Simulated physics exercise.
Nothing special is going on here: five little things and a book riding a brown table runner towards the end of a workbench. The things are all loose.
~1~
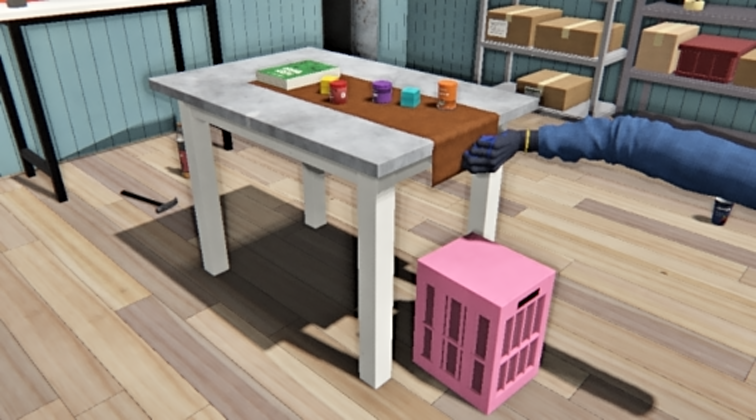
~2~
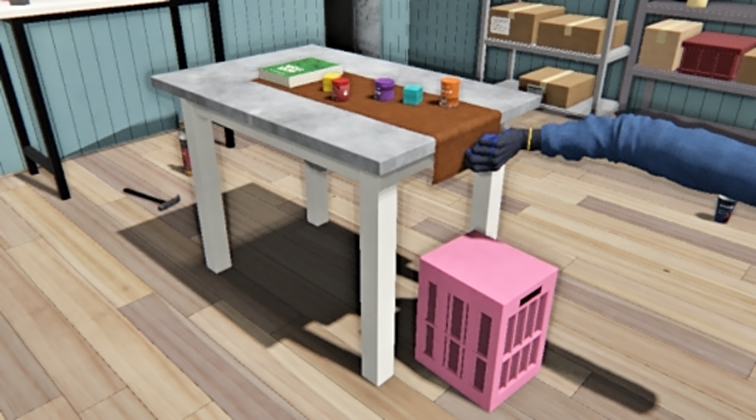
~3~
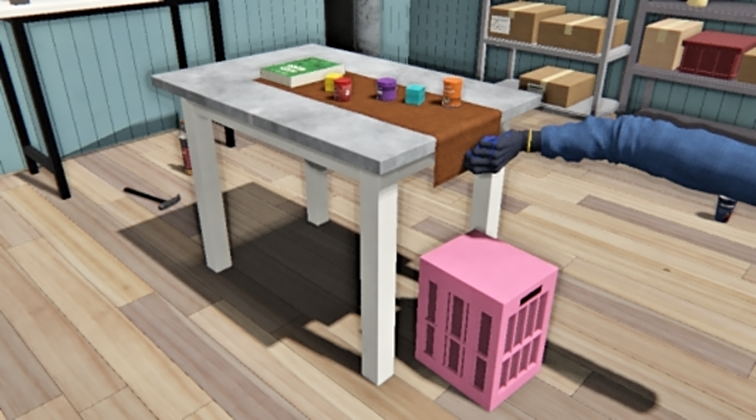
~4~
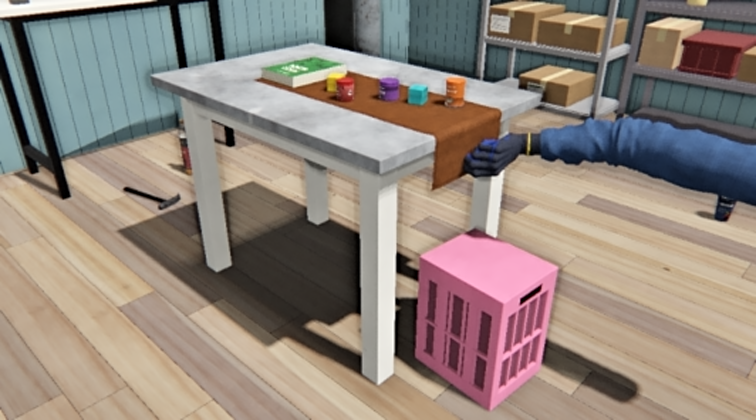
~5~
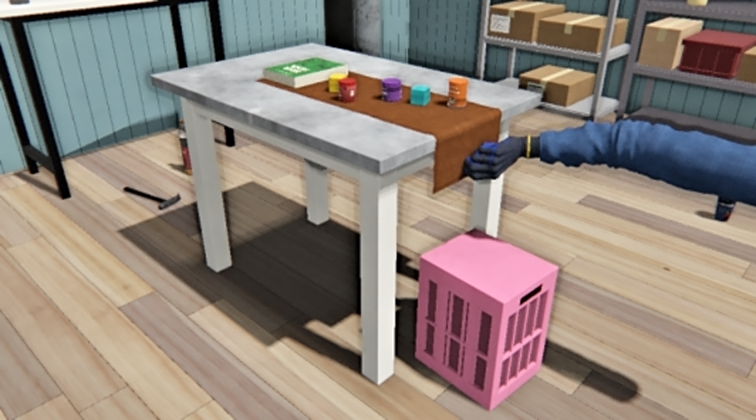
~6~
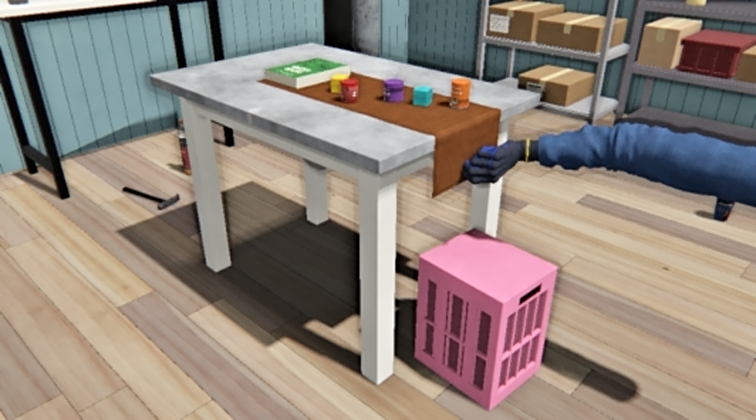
In a workshop, a gloved hand gripped the hanging end of a brown runner on a table and drew it slightly downward, while the colourful little pots and green book on it crept right.
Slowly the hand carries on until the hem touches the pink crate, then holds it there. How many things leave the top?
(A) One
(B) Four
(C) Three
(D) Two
Two (D).
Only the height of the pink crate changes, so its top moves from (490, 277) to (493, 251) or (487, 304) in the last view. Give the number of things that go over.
1 and 3.
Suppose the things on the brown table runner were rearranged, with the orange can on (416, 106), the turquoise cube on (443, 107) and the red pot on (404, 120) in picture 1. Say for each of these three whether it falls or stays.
The orange can? It tips off. The turquoise cube tips off, and the red pot tips off.
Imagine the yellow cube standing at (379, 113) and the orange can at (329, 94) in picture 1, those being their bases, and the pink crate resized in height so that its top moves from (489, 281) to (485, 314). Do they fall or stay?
Result: Yellow cube gone, orange can still there.
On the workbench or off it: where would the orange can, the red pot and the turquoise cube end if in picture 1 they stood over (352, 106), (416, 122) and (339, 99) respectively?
The orange can ends up on top, the red pot ends up off and the turquoise cube ends up on top.
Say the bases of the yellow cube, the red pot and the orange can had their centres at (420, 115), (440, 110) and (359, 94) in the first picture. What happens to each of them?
In the end the yellow cube is no longer up there, the red pot is no longer up there and the orange can is still up there.
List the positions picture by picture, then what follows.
The first frame shows hem (431, 188); orange can (448, 82); turquoise cube (411, 90); purple pot (382, 83); red pot (338, 82); yellow cube (329, 78); top of the crate (488, 281).
The second frame shows hem (431, 185); orange can (451, 80).
The third frame shows hem (433, 188); turquoise cube (416, 87).
The fourth frame shows hem (431, 191); purple pot (389, 80); top of the crate (491, 278).
The fifth frame shows hem (433, 194); red pot (347, 80).
The sixth frame shows hem (432, 198); orange can (461, 81); turquoise cube (423, 88); purple pot (394, 81); red pot (349, 81); yellow cube (340, 76).
A little later, hem near (464, 225); orange can gone.
Next, hem on the crate; orange can and turquoise cube gone.
When it is over, hem on the crate; orange can and turquoise cube gone. The workbench loses two.
